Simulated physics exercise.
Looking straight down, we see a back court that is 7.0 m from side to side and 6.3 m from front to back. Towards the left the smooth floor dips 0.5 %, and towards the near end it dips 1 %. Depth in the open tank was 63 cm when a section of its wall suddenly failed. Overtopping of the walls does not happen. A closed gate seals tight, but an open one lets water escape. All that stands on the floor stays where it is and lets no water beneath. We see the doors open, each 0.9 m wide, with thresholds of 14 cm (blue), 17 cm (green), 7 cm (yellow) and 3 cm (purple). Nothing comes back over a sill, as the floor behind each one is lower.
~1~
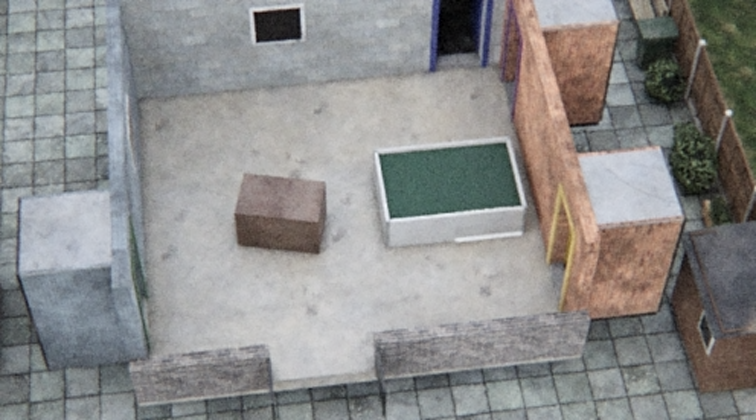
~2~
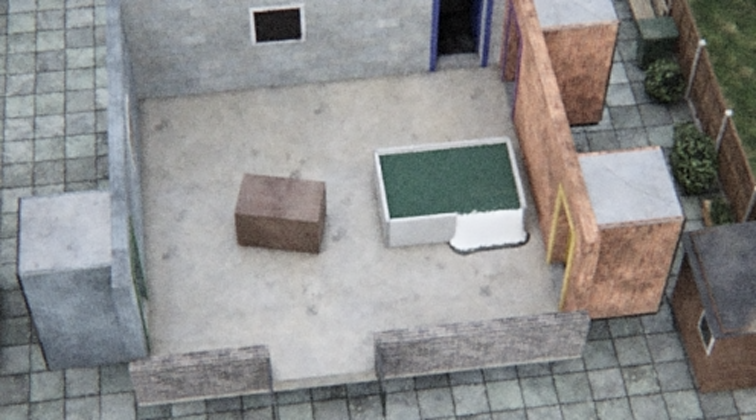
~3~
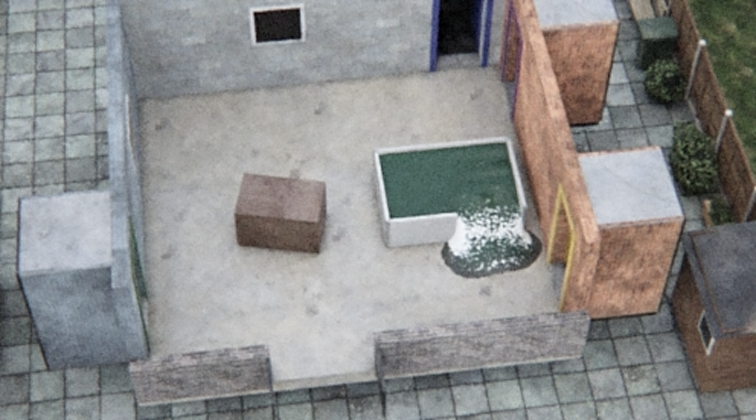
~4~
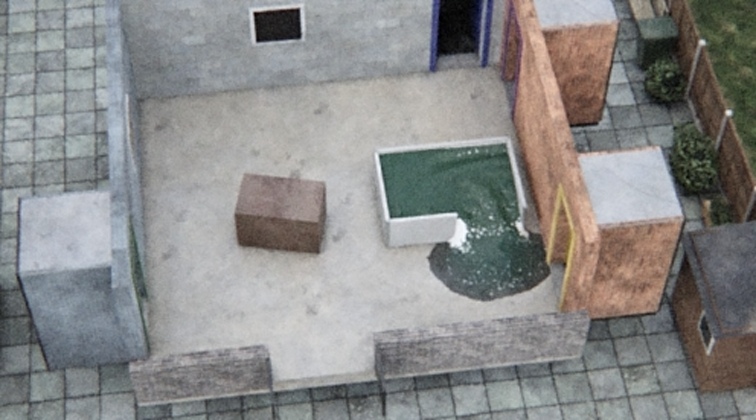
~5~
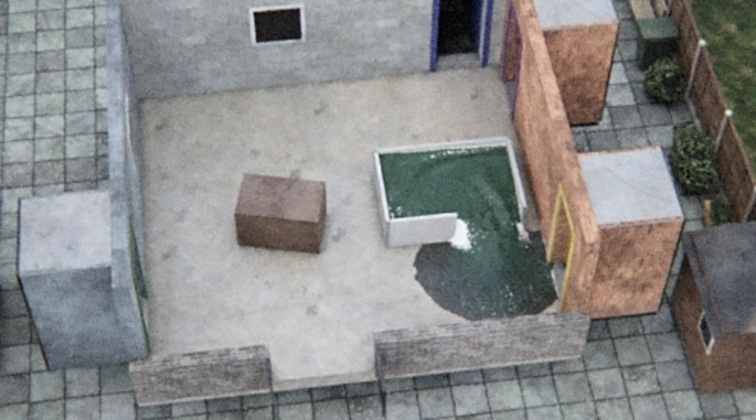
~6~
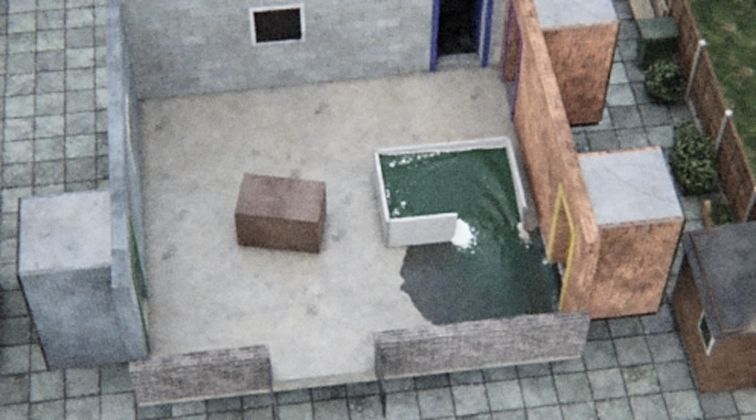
Green water bursts through the white tank's front wall and spreads across the courtyard floor.
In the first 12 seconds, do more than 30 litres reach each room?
At the blue door, not that much; at the green door, not that much; at the yellow door, more than that; at the purple door, not that much.
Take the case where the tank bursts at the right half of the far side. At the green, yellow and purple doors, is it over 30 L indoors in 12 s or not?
In that case, green door: Less than that, yellow door: Less than that, purple door: More than that.
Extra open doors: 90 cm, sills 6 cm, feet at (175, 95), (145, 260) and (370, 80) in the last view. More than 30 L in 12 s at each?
In turn: Not over, over, under.
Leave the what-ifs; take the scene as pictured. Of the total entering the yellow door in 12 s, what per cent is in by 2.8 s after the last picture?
About 55%.
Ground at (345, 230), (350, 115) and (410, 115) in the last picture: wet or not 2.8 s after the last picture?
Submerged, untouched, untouched.
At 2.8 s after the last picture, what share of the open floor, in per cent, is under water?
About 40 per cent.
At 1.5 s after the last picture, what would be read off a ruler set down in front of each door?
In cm: Blue 0, green 0, yellow 24, purple 0.
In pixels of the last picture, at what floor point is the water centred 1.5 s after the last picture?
The water's centre is around (464, 251).
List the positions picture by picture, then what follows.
In the first frame, the open tank at (449, 181) is whole and still, 63 cm deep.
In the second frame, the front is at (524, 238), 0.7 m from the gap at (488, 226); 0.3 m2 of floor is under water; 63 cm left at the back of the open tank.
In the third frame, the front is at (463, 272), 0.9 m from the gap at (488, 227); 1.1 m2 of floor is under water; 63 cm left at the back of the open tank.
In the fourth frame, the front is at (482, 296), 1.3 m from the gap at (488, 228); 2.1 m2 of floor is under water; 61 cm left at the back of the open tank.
In the fifth frame, water pours out at (488, 228) and has run 1.9 m, to a hidden place; typically 6 cm deep outside, 55 cm at the open tank's back.
In the sixth frame, the front is at a hidden place, 2.3 m from the gap at (488, 228); 4.6 m2 of floor is under water; 54 cm left at the back of the open tank.
Then, 0.7 s after the last picture water covers 15 % of the floor and is deepest (52 cm) near (559, 336); blue door not reached, green door not reached, yellow door 20 cm at the sill, 16 L in, purple door not reached.
Then, 1.5 s after the last picture water covers 20 % of the floor and is deepest (39 cm) near (559, 336); blue door not reached, green door not reached, yellow door 24 cm at the sill, 80 L in, purple door not reached.
Then, 2.8 s after the last picture water covers 40 % of the floor and is deepest (26 cm) near (559, 336); blue door not reached, green door not reached, yellow door 22 cm at the sill, 202 L in, purple door not reached.
Then, 6.3 s after the last picture water covers 65 % of the floor and is deepest (15 cm) near (517, 341); blue door not reached, green door 11 cm at the sill, 1 L in, yellow door 12 cm at the sill, 341 L in, purple door not reached.
Then, 11.3 s after the last picture water covers 85 % of the floor and is deepest (10 cm) near (151, 382); blue door not reached, green door 9 cm at the sill, 1 L in, yellow door 6 cm at the sill, 363 L in, purple door 1 cm at the sill, 0 L in.
